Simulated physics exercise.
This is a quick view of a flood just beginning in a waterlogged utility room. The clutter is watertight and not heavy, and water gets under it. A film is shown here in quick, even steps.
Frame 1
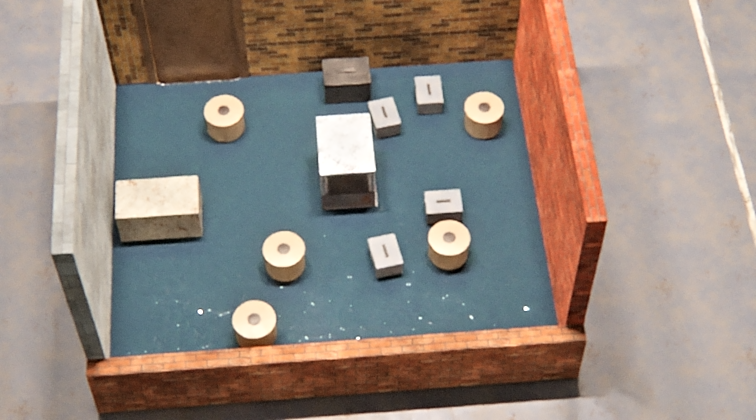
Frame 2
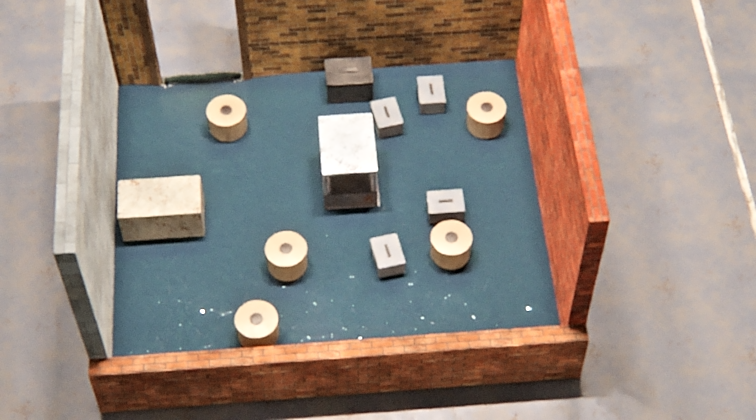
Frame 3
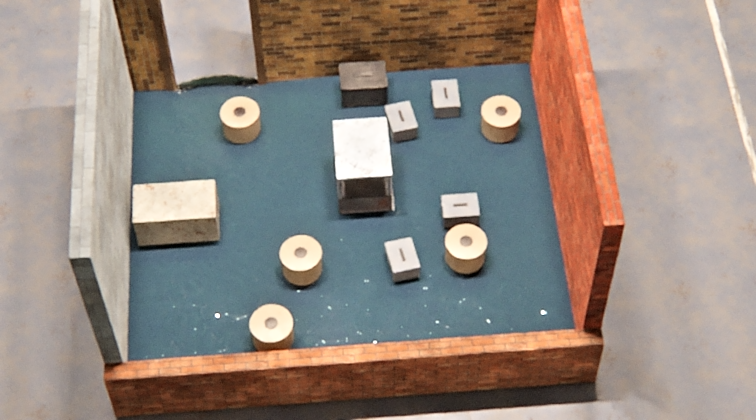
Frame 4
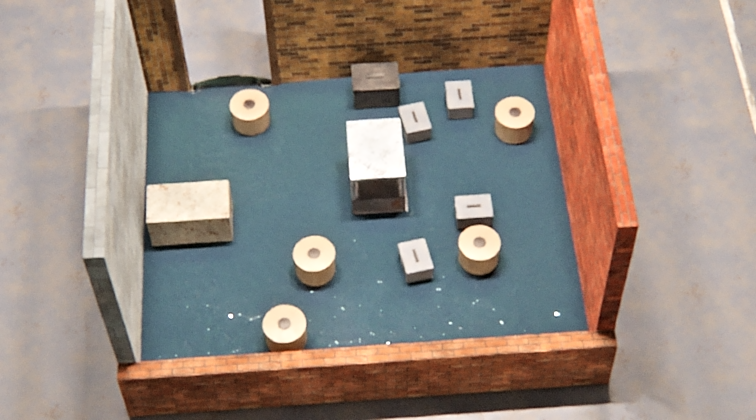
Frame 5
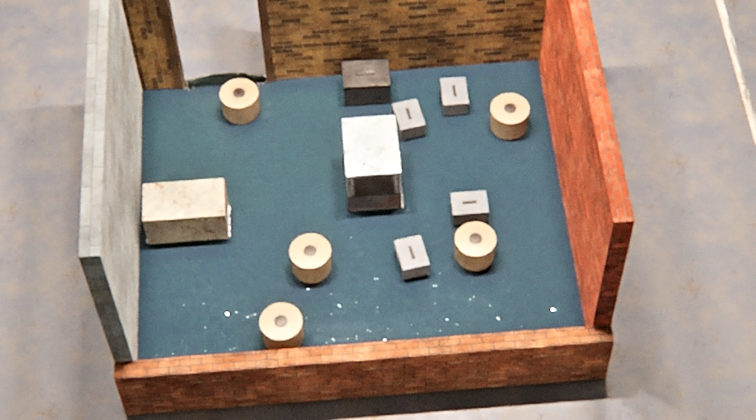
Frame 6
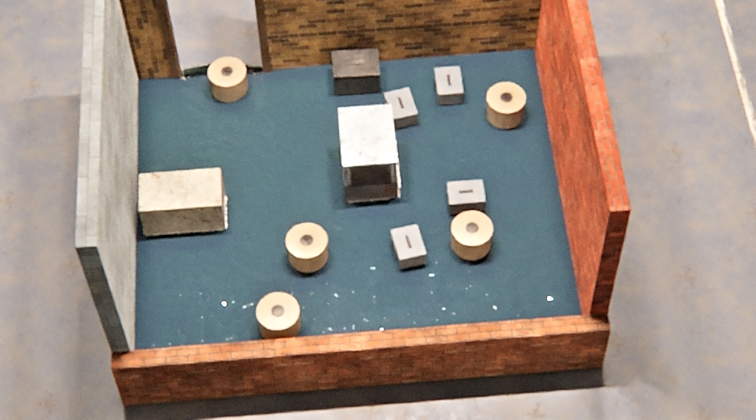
Brown door opening in a walled room, then a pale round object drifting back and left beside the gap, others barely shifting.
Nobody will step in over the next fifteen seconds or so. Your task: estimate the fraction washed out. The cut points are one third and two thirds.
It falls in the central third.
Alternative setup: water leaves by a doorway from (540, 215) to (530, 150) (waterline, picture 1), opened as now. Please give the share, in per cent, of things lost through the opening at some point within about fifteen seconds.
Estimate: Close to 60 %.
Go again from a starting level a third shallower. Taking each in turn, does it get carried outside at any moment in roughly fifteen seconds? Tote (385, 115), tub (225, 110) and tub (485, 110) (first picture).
One by one: Leaves, leaves, never escapes.
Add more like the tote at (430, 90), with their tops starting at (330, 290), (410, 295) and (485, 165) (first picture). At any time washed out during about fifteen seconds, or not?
Per object, in the order given: Never exits / never exits / never exits.
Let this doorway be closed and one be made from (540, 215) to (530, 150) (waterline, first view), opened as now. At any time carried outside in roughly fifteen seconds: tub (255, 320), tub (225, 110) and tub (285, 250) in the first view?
First held back, then held back, then held back.
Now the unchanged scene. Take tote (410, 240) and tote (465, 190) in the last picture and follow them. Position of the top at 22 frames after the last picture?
(358, 217) and (441, 165), give or take.
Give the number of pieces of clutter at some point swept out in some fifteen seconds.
That works out to 5.
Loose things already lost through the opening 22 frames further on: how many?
That comes to 3.
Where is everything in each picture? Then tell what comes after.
A tub at (224, 111), afloat; a chest at (346, 71), afloat; 0 of 10 have shifted, in the first frame.
A tub at (226, 110) floats; a chest at (349, 71), afloat; 0 of 10 have shifted, in the second frame.
A tub at (240, 112), afloat, close to its start; a chest at (363, 75), afloat; 1 of 10 have shifted, in the third frame.
A tub at (249, 105) floats, close to its start; a chest at (375, 76) floats; 1 of 10 have shifted, in the fourth frame.
A tub at (239, 93), afloat, a stride from its start; a chest at (366, 73) floats, close to its start; 2 of 10 have shifted, in the fifth frame.
A tub at (227, 72) floats, a stride from its start; a chest at (356, 63), afloat, close to its start; 3 of 10 have shifted, in the sixth frame.
A moment on, 1 of 10 are out; 9 afloat.
Next, 2 of 10 are out; 8 afloat.
Later, 3 of 10 are out; 7 afloat.
In the end, 5 of 10 are out; 5 afloat.
